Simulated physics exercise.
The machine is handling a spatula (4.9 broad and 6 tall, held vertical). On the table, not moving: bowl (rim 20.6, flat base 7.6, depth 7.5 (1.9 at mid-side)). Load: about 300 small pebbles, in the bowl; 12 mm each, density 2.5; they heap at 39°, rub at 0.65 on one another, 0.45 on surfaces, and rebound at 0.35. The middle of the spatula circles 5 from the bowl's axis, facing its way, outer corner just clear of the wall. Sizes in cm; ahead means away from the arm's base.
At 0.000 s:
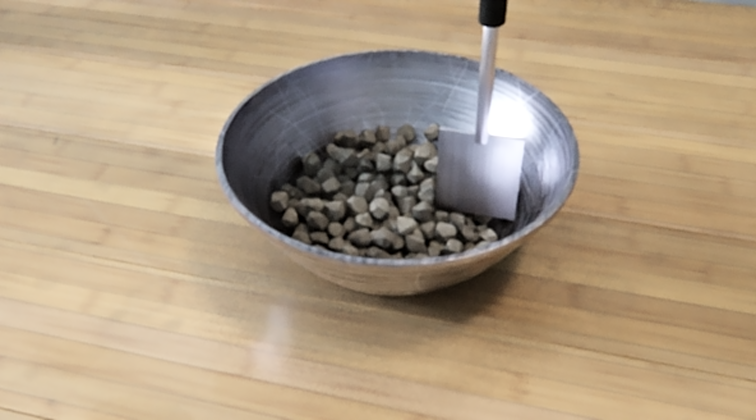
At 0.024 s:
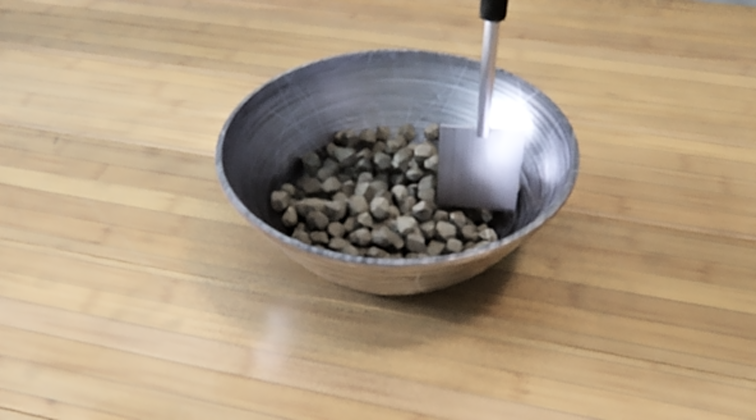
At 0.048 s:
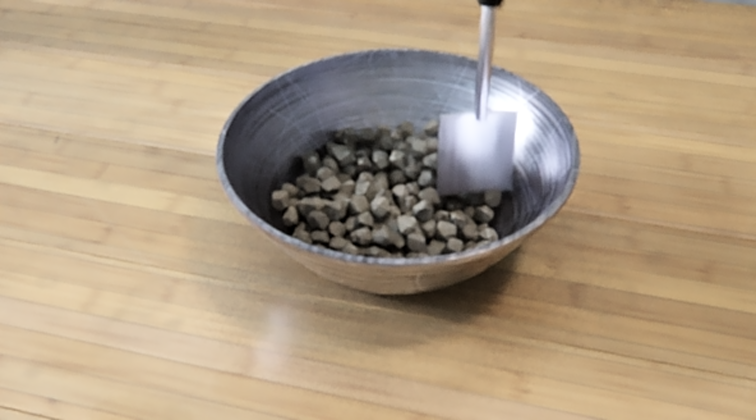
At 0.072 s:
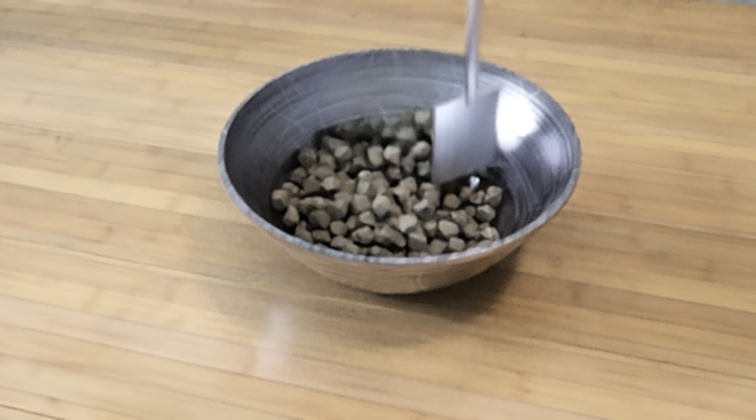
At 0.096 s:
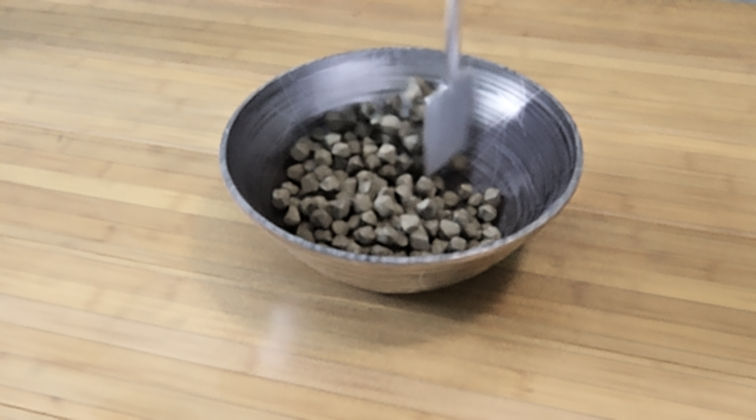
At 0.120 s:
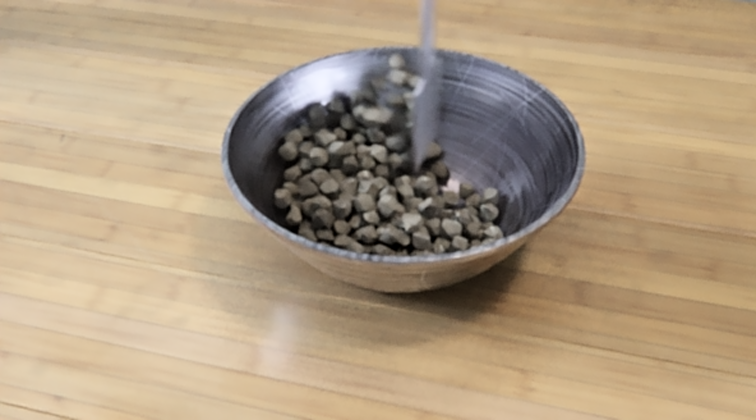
A wide metal bowl of small pebbles sat on a wooden table while an upright spatula swept from the right side around toward the back, turning edge-on and pushing pebbles up the far wall.
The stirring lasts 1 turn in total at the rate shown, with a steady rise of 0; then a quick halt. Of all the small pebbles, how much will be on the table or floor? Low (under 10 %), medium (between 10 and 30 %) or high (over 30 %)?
Share on the table or floor: Medium (between 10 and 30 %).
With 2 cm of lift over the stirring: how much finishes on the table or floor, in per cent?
Some 10 per cent.
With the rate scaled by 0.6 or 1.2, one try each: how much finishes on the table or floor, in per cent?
Some 5 and 25 per cent.
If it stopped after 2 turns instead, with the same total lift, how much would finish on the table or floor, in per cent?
It would be near 30 per cent.
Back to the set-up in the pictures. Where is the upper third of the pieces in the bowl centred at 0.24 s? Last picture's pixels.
At about (294, 181).
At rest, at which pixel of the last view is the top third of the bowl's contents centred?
At about (468, 153).
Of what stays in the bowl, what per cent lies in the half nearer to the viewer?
Roughly 35 per cent.
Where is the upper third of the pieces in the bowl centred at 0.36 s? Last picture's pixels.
Near (446, 233).
After 0.24 s, 189° round, highest piece 10 above the table; 292 in the bowl, 5 in flight or on the tool.
After 0.36 s, 291° round, highest piece 11 above the table; 270 in the bowl, 3 on the table or floor, 24 in flight or on the tool.
After 0.62 s, 0° round, highest piece 7 above the table; 249 in the bowl, 47 on the table or floor, 1 in flight or on the tool.
After 1.32 s, 0° round, highest piece 7 above the table; 249 in the bowl, 48 on the table or floor.
In the end, 249 in the bowl, 48 on the table or floor. That is 16 % on the table or floor.
